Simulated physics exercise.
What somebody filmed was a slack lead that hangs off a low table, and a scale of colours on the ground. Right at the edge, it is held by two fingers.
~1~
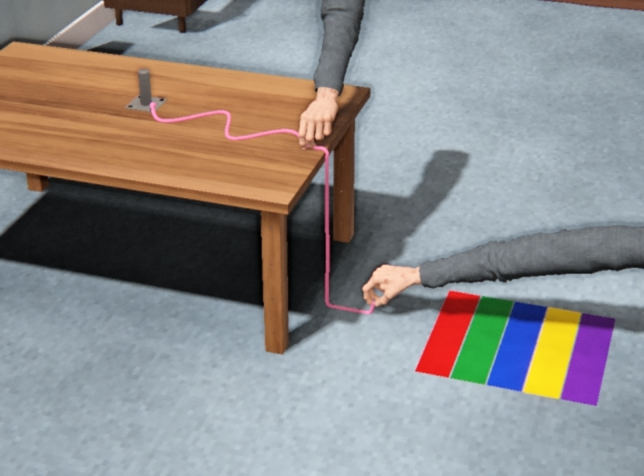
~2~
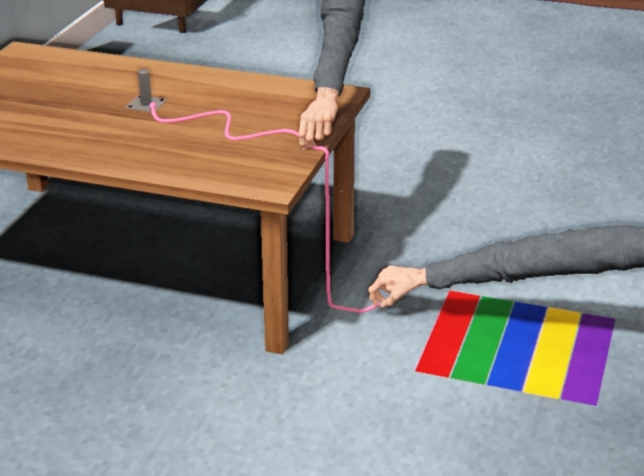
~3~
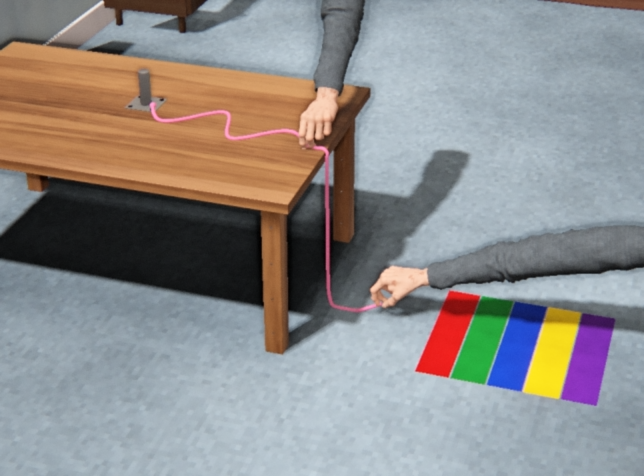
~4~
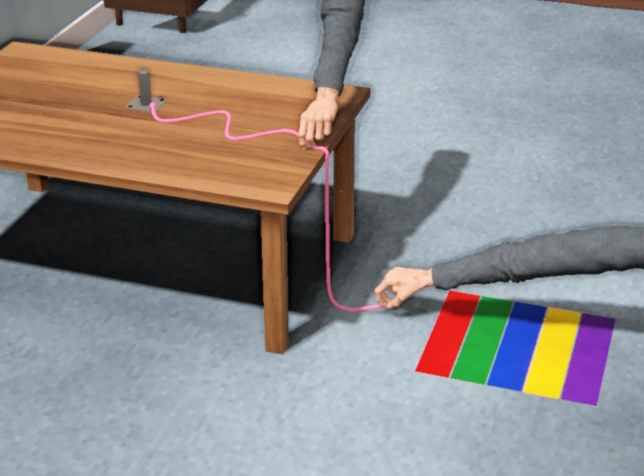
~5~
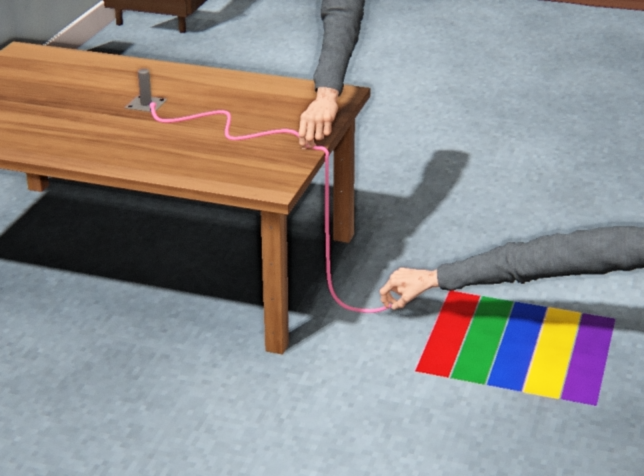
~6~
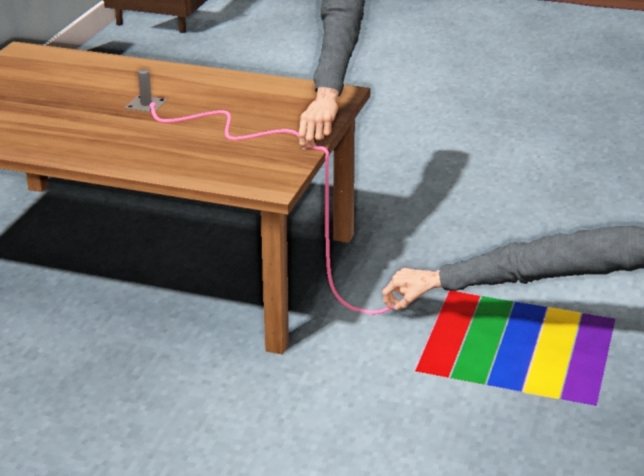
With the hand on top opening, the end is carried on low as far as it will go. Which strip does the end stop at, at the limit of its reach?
It stops at the purple strip.
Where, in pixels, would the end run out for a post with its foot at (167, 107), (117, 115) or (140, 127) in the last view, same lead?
Approximate pixels in order: (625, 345), (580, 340), (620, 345).
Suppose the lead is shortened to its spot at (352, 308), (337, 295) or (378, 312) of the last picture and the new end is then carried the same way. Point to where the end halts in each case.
Roughly (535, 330), (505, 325), (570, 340).
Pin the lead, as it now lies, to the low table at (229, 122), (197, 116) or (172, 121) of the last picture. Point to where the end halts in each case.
First try around (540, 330), second around (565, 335), third around (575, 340).
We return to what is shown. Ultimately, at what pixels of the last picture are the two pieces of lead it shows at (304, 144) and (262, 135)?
End points: Roughly (381, 181); roughly (329, 147).
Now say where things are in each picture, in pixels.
In the first frame, end (374, 303); red (438, 359); green (473, 365); blue (509, 372); yellow (546, 379); purple (583, 386).
In the second frame, end (380, 304); lead through (161, 121) (229, 116) (262, 134) (318, 149) (328, 220) (329, 287).
In the third frame, end (381, 304).
In the fourth frame, end (386, 305); lead through (161, 121) (229, 116) (262, 134) (318, 149) (327, 220) (329, 287).
In the fifth frame, end (391, 306).
In the sixth frame, end (393, 306); lead through (161, 121) (229, 116) (262, 134) (318, 149) (327, 220) (333, 287).
Soon after, end near (520, 328); over blue.
Then, end near (568, 337); over yellow.
At full stretch, end near (596, 342); over purple. Over purple.
